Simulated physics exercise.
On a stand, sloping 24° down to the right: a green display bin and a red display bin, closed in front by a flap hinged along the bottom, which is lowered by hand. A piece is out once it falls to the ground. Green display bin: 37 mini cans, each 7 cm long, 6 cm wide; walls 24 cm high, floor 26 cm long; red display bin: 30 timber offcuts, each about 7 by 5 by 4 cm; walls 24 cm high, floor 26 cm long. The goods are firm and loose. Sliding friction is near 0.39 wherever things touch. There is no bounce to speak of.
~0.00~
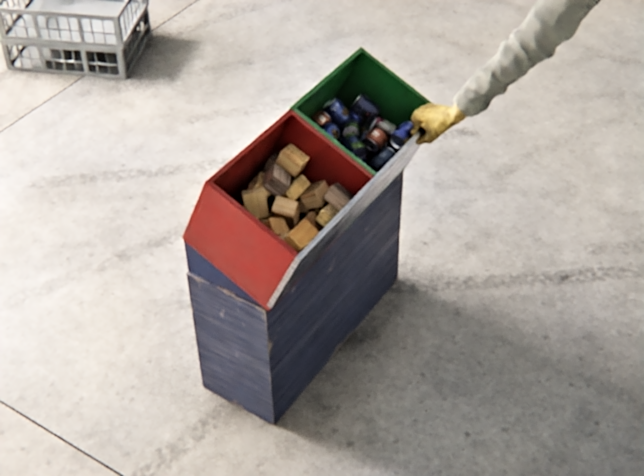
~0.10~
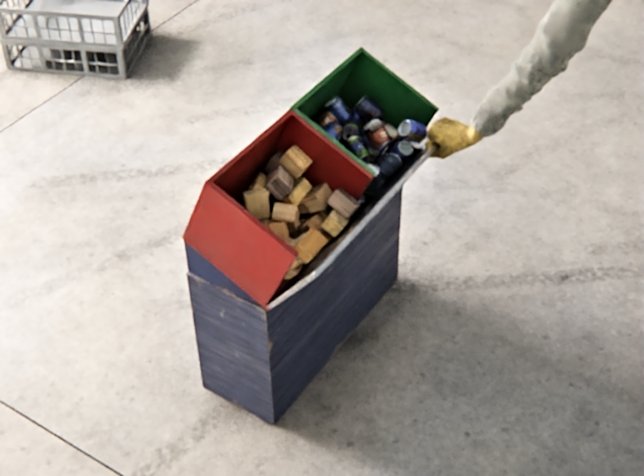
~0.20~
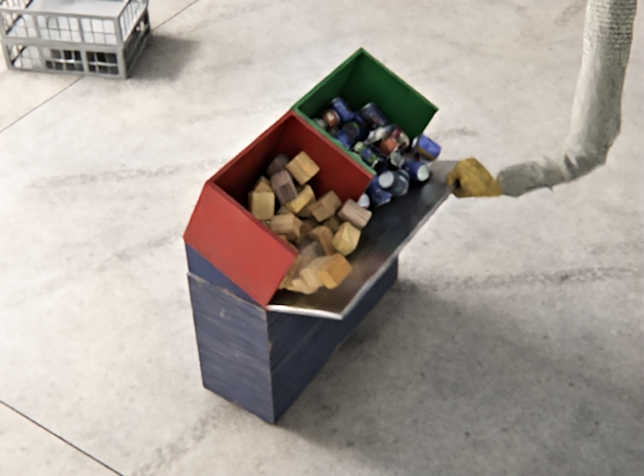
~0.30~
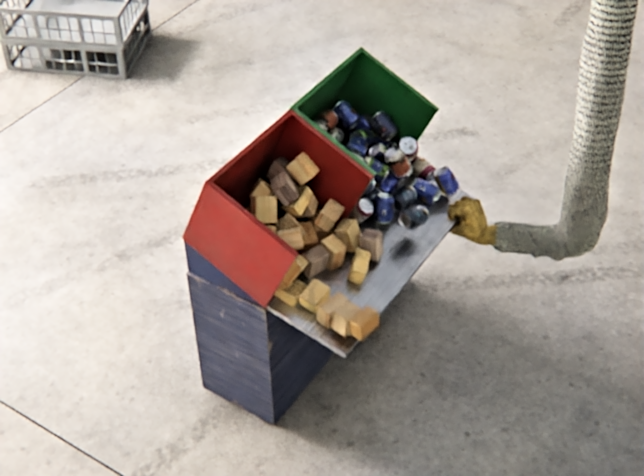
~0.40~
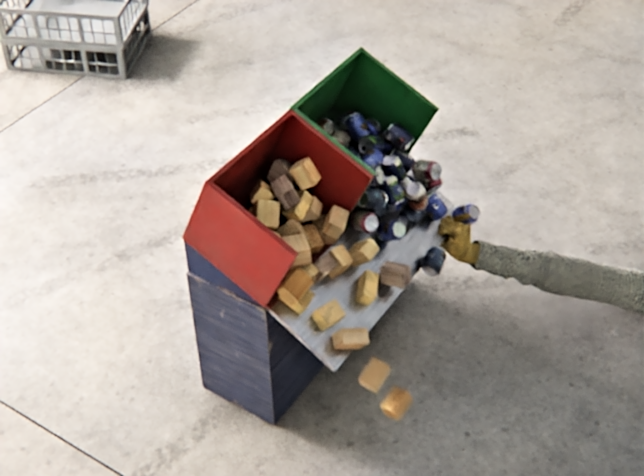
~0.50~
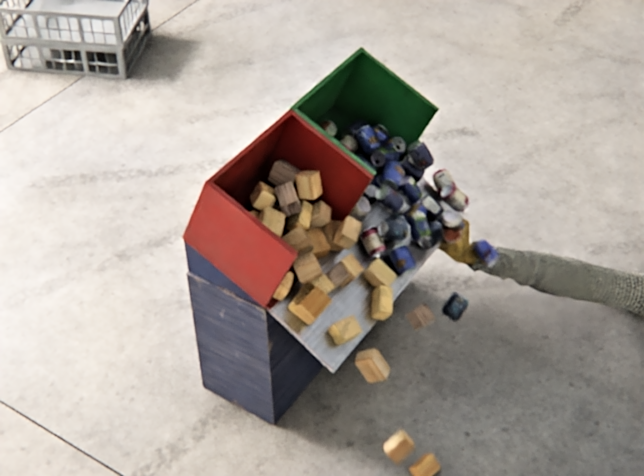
A gloved hand lowered the front flap of a red bin and a green bin, and wooden blocks and small cans slid out onto it, several tumbling off its edge toward the floor.
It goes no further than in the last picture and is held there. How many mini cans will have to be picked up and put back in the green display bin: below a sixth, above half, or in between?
It sheds over half of them.
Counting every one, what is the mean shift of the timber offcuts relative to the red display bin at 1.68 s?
Some 50 cm rightwards.
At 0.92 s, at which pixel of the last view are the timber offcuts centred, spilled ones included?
Around (401, 343).
After 0.69 s, green display bin 25 in, 12 out and red display bin 23 in, 7 out.
After 0.92 s, green display bin 13 in, 24 out and red display bin 15 in, 15 out.
After 1.26 s, green display bin 1 in, 36 out and red display bin 7 in, 23 out.
When it is over (at 1.68 s), green display bin 0 in, 37 out and red display bin 0 in, 30 out. Asked share, 37 of 37, 100 per cent.
